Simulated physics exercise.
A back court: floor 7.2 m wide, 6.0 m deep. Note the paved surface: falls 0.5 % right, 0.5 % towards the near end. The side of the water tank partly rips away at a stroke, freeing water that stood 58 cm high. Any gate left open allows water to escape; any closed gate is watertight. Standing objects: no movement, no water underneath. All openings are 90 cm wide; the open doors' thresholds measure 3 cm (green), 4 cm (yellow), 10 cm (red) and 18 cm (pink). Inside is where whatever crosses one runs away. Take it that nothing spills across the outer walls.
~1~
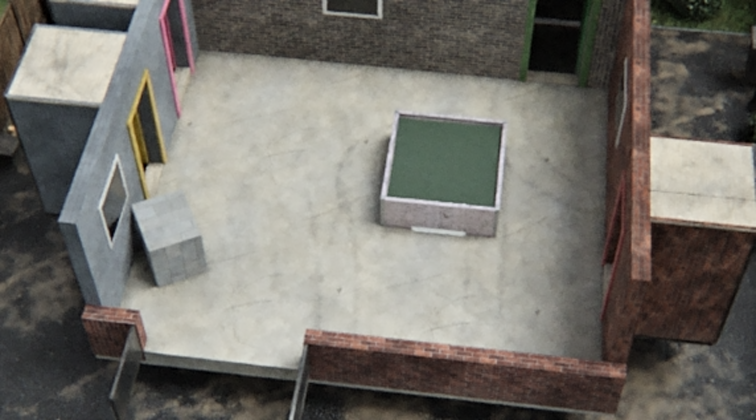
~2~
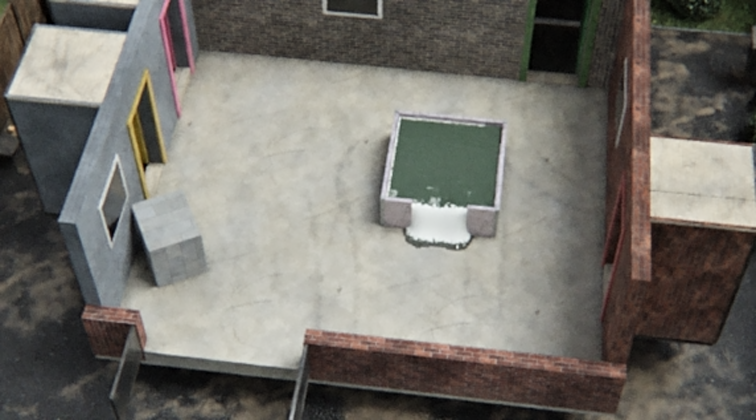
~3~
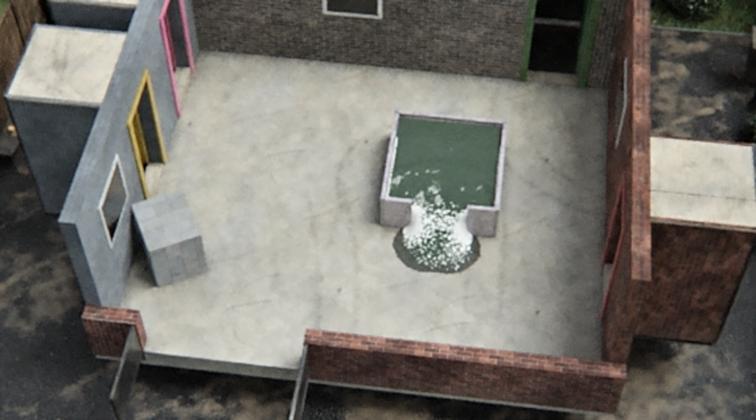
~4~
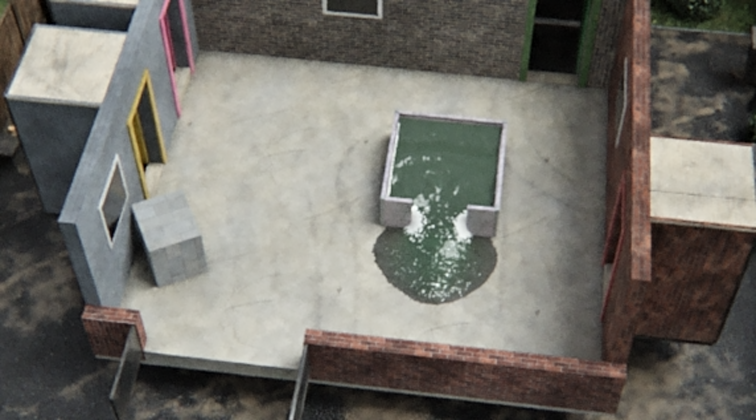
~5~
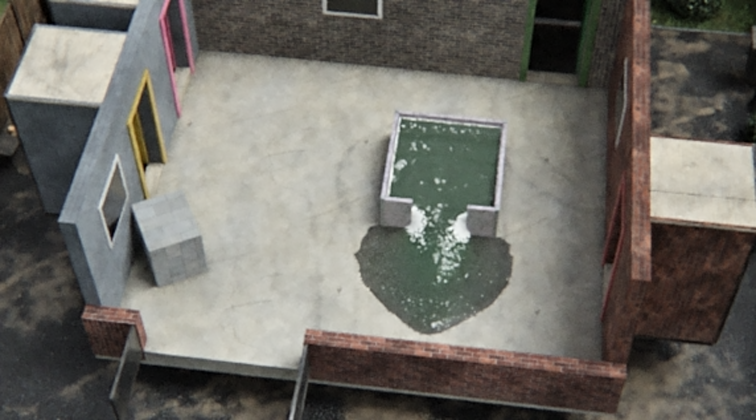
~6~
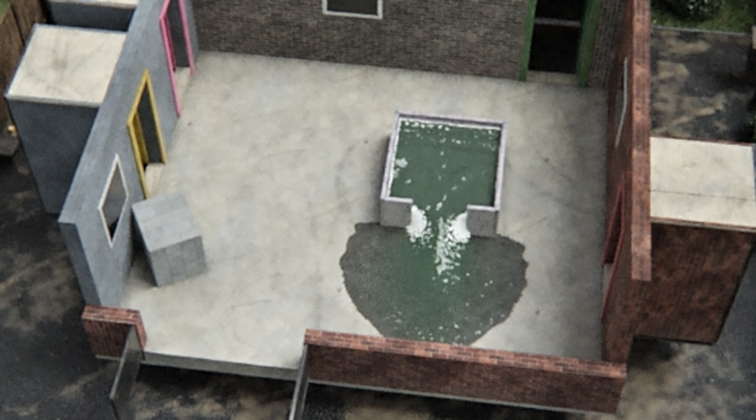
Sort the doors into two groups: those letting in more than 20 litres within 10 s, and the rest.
The green door goes in the first group; the yellow door goes with the rest; the red door goes with the rest; the pink door goes with the rest.
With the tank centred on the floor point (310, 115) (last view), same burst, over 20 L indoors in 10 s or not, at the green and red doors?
Result - green door does not exceed it, red door does not exceed it.
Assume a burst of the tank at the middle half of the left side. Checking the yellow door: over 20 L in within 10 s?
So for yellow: Yes.
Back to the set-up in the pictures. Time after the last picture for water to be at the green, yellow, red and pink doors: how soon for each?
Green 4.5 s, yellow 4.5 s, red 1.8 s, pink not within the 10 s.
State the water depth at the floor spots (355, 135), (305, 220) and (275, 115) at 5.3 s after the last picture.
Around 0 cm, 1 cm and 0 cm.
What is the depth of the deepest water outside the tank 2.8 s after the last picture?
About 21 cm.
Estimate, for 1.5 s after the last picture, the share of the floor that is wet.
25 %.
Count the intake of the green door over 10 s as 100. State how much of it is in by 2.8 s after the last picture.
Share: ~ 0 %.
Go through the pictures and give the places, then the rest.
The water tank at (445, 162) is whole and still, 58 cm deep, in the first picture.
The front is at (409, 236), 0.5 m from the gap at (439, 219); 0.2 m2 of floor is under water; 58 cm left at the back of the water tank, in the second picture.
Water pours out at (439, 221) and has run 0.8 m, to (460, 267); typically 9 cm deep outside, 58 cm at the water tank's back, in the third picture.
Water pours out at (439, 221) and has run 1.4 m, to (432, 300); typically 6 cm deep outside, 57 cm at the water tank's back, in the fourth picture.
The front is at (436, 328), 1.8 m from the gap at (439, 221); 2.8 m2 of floor is under water; 52 cm left at the back of the water tank, in the fifth picture.
The front is at a hidden place, 2.4 m from the gap at (439, 220); 4.0 m2 of floor is under water; 48 cm left at the back of the water tank, in the sixth picture.
Then, 0.7 s after the last picture water covers 20 % of the floor and is deepest (28 cm) near (432, 239); green door not reached, yellow door not reached, red door not reached, pink door not reached.
Then, 1.5 s after the last picture water covers 25 % of the floor and is deepest (33 cm) near (590, 388); green door not reached, yellow door not reached, red door not reached, pink door not reached.
Then, 2.8 s after the last picture water covers 35 % of the floor and is deepest (21 cm) near (590, 388); green door not reached, yellow door not reached, red door 7 cm at the sill, 0 L in, pink door not reached.
Then, 5.3 s after the last picture water covers 55 % of the floor and is deepest (13 cm) near (564, 385); green door 7 cm at the sill, 1 L in, yellow door 1 cm at the sill, 0 L in, red door 8 cm at the sill, 0 L in, pink door not reached.
Then, 9.3 s after the last picture water covers 75 % of the floor and is deepest (8 cm) near (539, 382); green door 7 cm at the sill, 55 L in, yellow door 2 cm at the sill, 0 L in, red door 5 cm at the sill, 0 L in, pink door not reached.
